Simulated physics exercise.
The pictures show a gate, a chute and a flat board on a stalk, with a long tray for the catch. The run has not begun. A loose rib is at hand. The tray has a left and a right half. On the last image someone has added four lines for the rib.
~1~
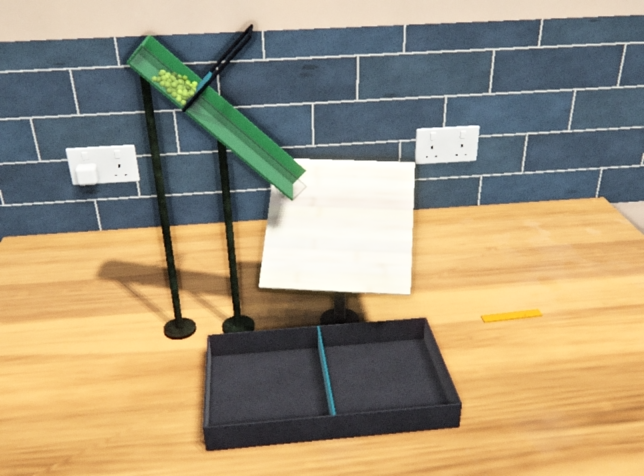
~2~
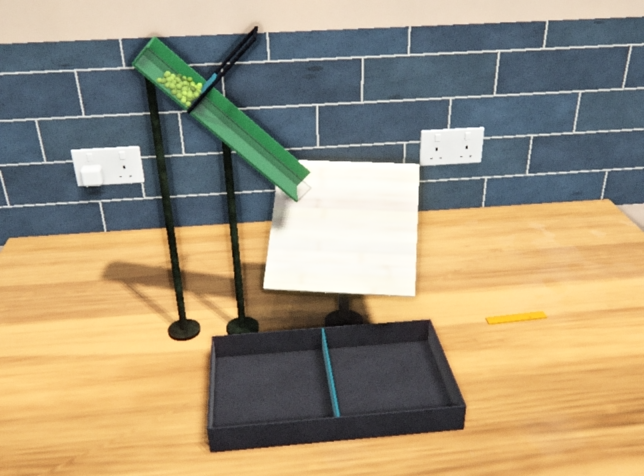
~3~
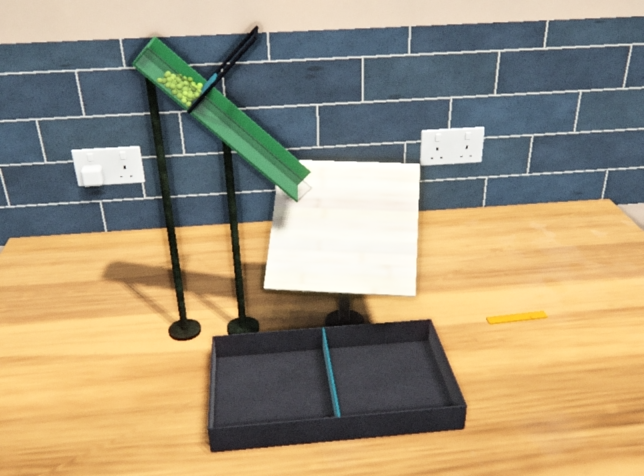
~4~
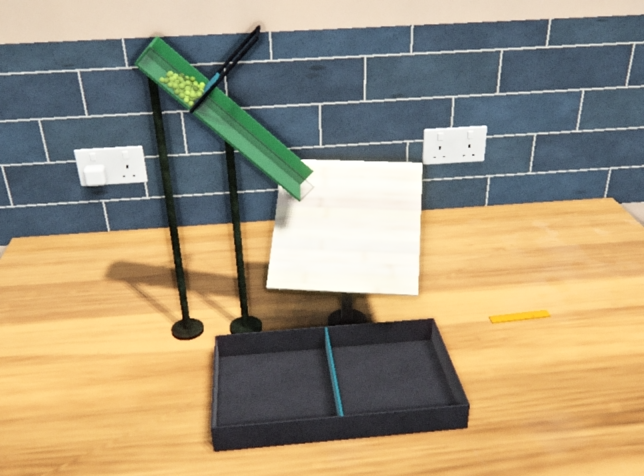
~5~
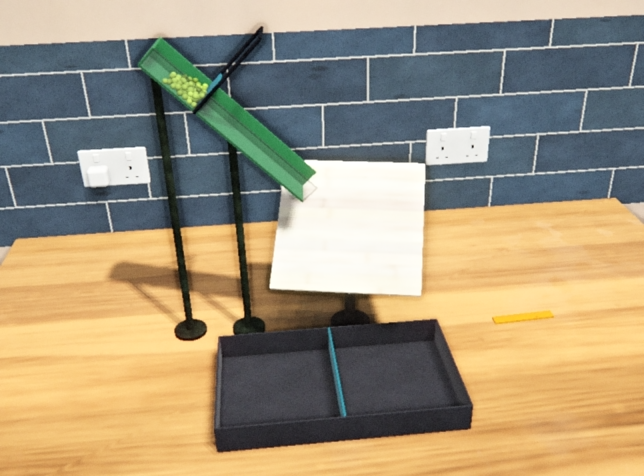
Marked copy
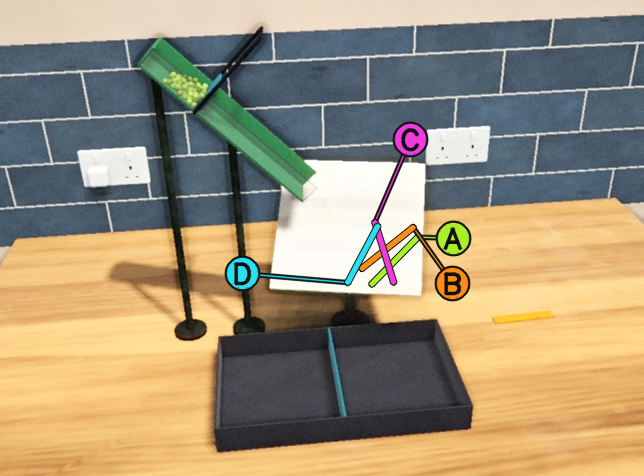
On a wooden worktop against blue tiles, yellow-green balls resting still in a sloped green chute above a white board and dark divided tray.
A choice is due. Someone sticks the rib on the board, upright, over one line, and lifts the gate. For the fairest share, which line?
Line B.
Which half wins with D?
The left half.
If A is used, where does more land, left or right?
Right.
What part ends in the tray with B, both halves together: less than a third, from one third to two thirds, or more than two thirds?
Line B gives more than two thirds.
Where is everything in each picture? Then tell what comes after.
In the first frame, load behind the gate near (180, 88), dried peas; lip of the chute near (293, 193), sloping fairly steeply.
In the second frame, middle of the board near (344, 224), tilted fairly steeply; middle of its low edge near (338, 292); of its high edge near (349, 162).
In the third frame, front corners of the tray near (209, 429) and (466, 406); front end of its middle wall near (339, 417); gate still shut near (211, 83).
In the fourth frame, middle of the load near (187, 89); lip near (300, 193).
In the fifth frame, middle of the load near (190, 90); lip near (303, 194).
On the marked copy, line A from (417, 237) to (371, 284); line B from (413, 227) to (361, 268); line C from (374, 222) to (393, 282); line D from (377, 226) to (347, 282).
If A is chosen, of what is caught, a small share in the left half, the bulk in the right.
If B is chosen, of what is caught, close to half in the left half, close to half in the right.
If C is chosen, of what is caught, only a few in the left half, all but a few in the right.
If D is chosen, of what is caught, the bulk in the left half, a small share in the right.
